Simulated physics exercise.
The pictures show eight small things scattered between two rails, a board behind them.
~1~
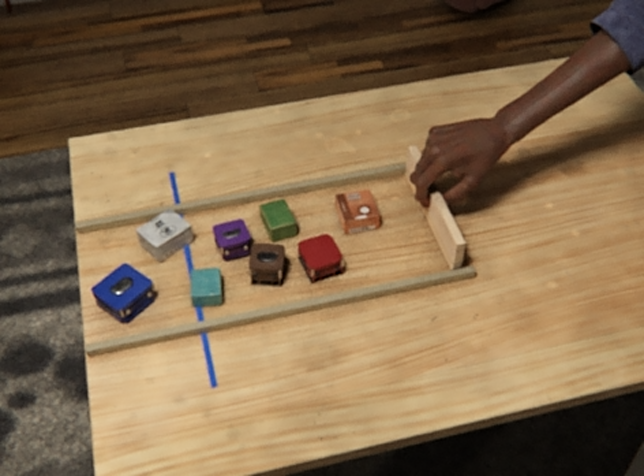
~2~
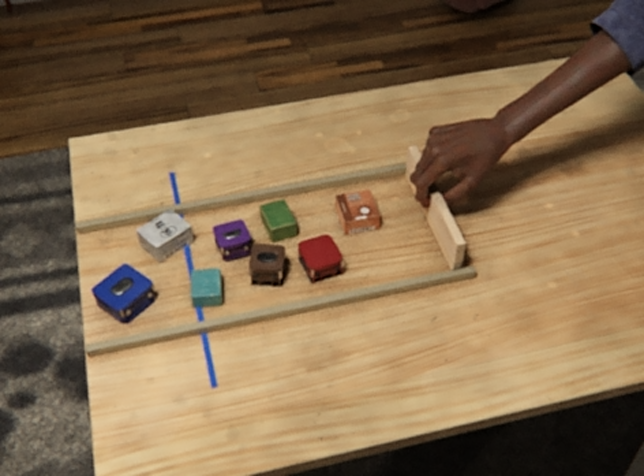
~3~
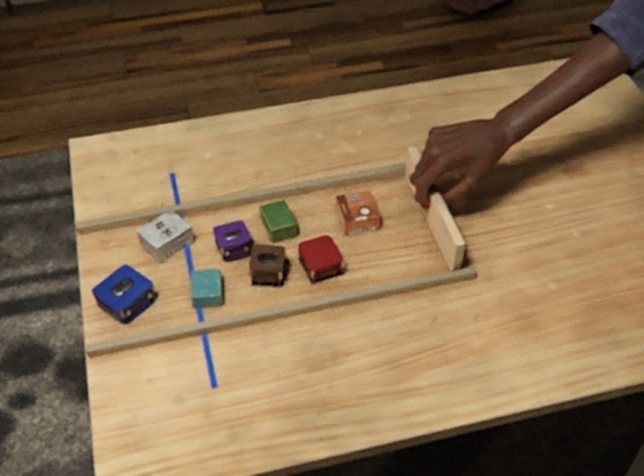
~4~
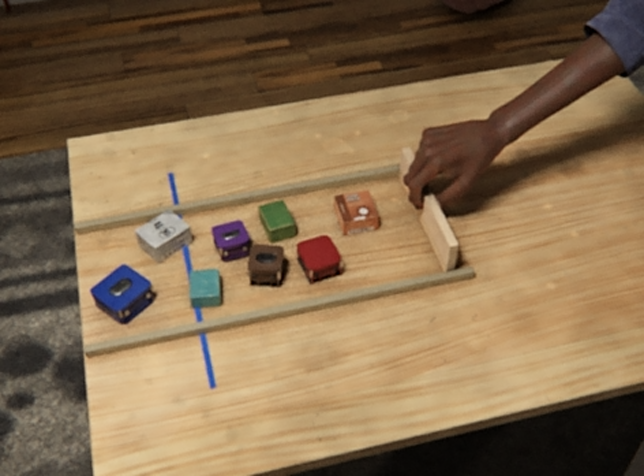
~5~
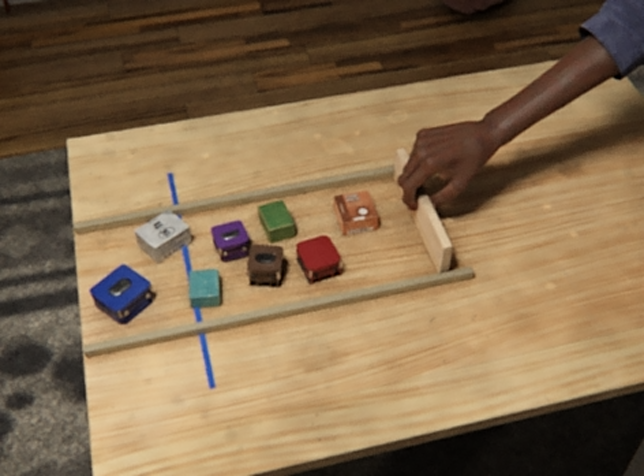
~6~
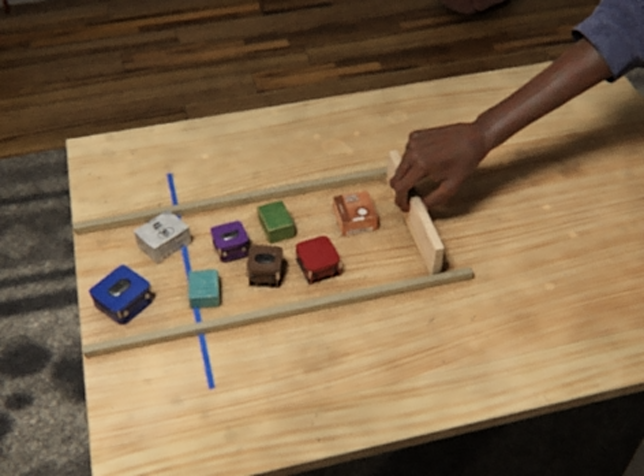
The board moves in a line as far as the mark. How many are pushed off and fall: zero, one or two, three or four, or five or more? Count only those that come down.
In the end the number that fall off is one or two.
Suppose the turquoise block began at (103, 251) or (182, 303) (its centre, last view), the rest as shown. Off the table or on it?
In turn it goes over; is kept.
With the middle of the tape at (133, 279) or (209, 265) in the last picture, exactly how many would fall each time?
Down on the floor: 4 and 0.
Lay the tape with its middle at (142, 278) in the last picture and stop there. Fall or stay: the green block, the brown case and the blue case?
The green block survives, the brown case survives, the blue case falls.
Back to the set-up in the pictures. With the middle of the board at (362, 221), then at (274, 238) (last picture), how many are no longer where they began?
First 1, then 6.
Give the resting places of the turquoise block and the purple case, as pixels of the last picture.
First (108, 311), then (113, 274).
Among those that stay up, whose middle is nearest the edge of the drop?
That is the white box.
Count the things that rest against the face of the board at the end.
2 of them.
Soon after, none off yet; blue case at rest near (122, 295); white box at rest near (163, 237); turquoise block at rest near (204, 289).
Then, none off yet; blue case at rest near (122, 295); white box moving near (157, 237); turquoise block moved about its own width near (181, 294).
At rest, the number that fall off is one or two; fallen, blue case.
